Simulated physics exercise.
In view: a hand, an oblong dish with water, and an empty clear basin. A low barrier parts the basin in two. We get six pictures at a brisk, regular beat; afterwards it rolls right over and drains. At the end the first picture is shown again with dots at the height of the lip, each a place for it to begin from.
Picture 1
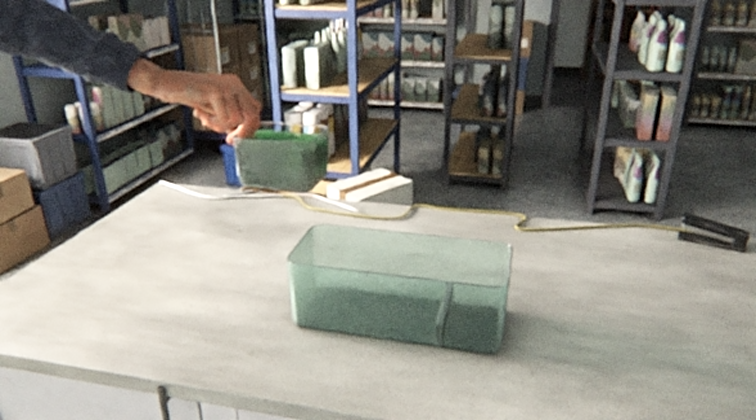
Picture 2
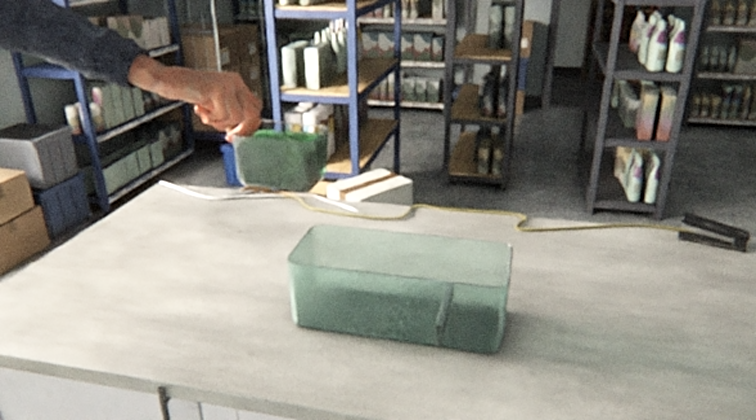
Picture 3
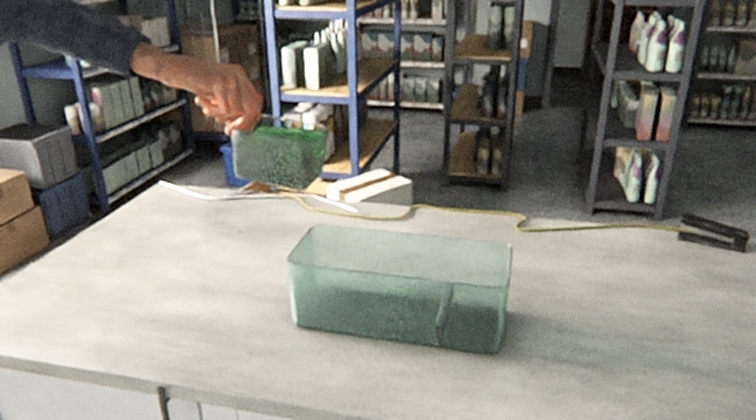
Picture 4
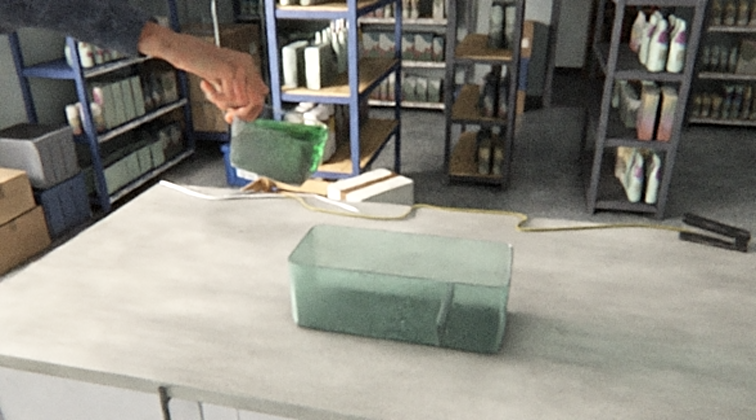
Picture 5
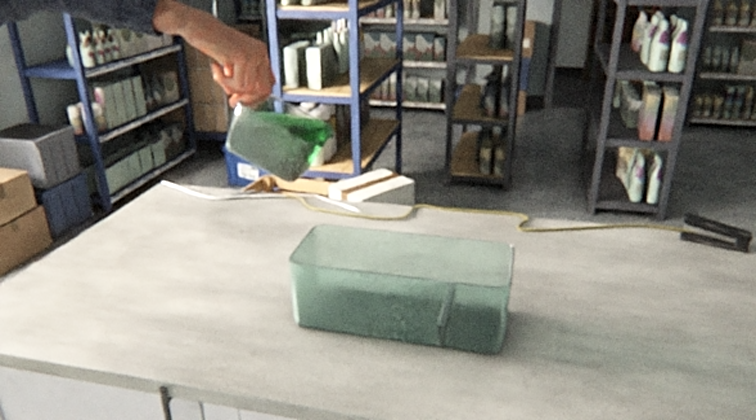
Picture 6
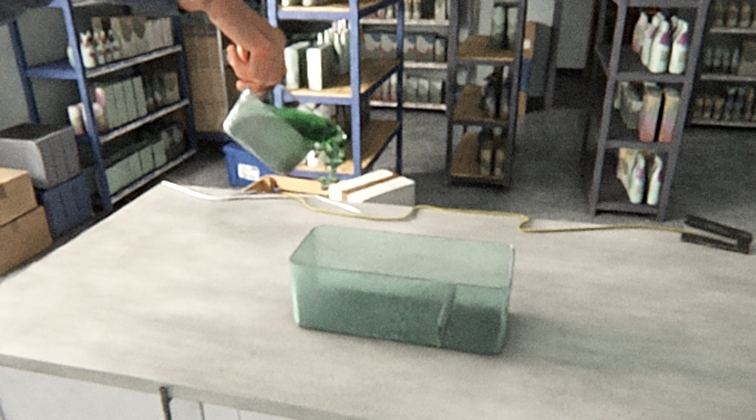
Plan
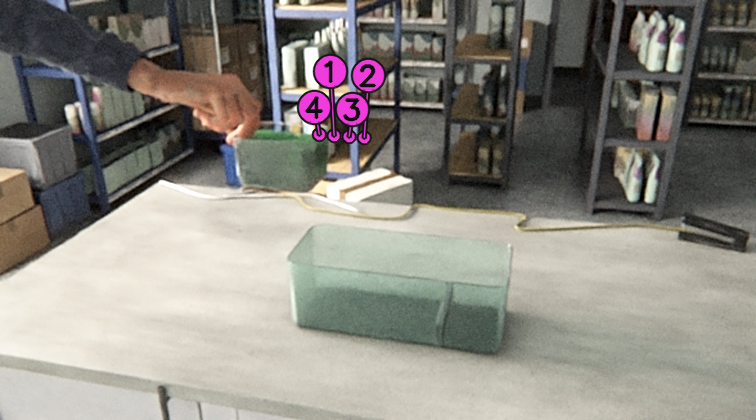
In this clip, a hand holds an oblong dish of green liquid above a table with a clear, divided basin, then gradually tilts the dish to the right until green liquid runs over its lip and downward.
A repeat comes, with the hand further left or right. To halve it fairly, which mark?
Best: 2.
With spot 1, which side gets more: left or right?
More ends on the left.
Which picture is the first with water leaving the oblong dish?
In picture 5.
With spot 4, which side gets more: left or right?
The left one.
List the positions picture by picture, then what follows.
Upright, lip at (320, 134); basin from (294, 322) to (501, 351); top of the wall at (445, 302); nothing has left yet, in the first frame.
Upright, lip at (320, 135); nothing has left yet, in the second frame.
Tipped about 7°, lip at (320, 135); nothing has left yet, in the third frame.
Tipped about 15°, lip at (321, 135); nothing has left yet, in the fourth frame.
Tipped about 26°, lip at (322, 135); water is over the lip, down to (326, 141), in the fifth frame.
Tipped about 38°, lip at (322, 135); water is over the lip, down to (328, 185), in the sixth frame.
In magenta, 1 at (334, 135); 2 at (364, 137); 3 at (349, 136); 4 at (319, 134).
With 1, about 86 % ends left of the wall and 11 % right of it; 3 % is lost outside.
With 2, about 49 % ends left of the wall and 50 % right of it.
With 3, about 79 % ends left of the wall and 18 % right of it; 3 % is lost outside.
With 4, about 83 % ends left of the wall and 15 % right of it.
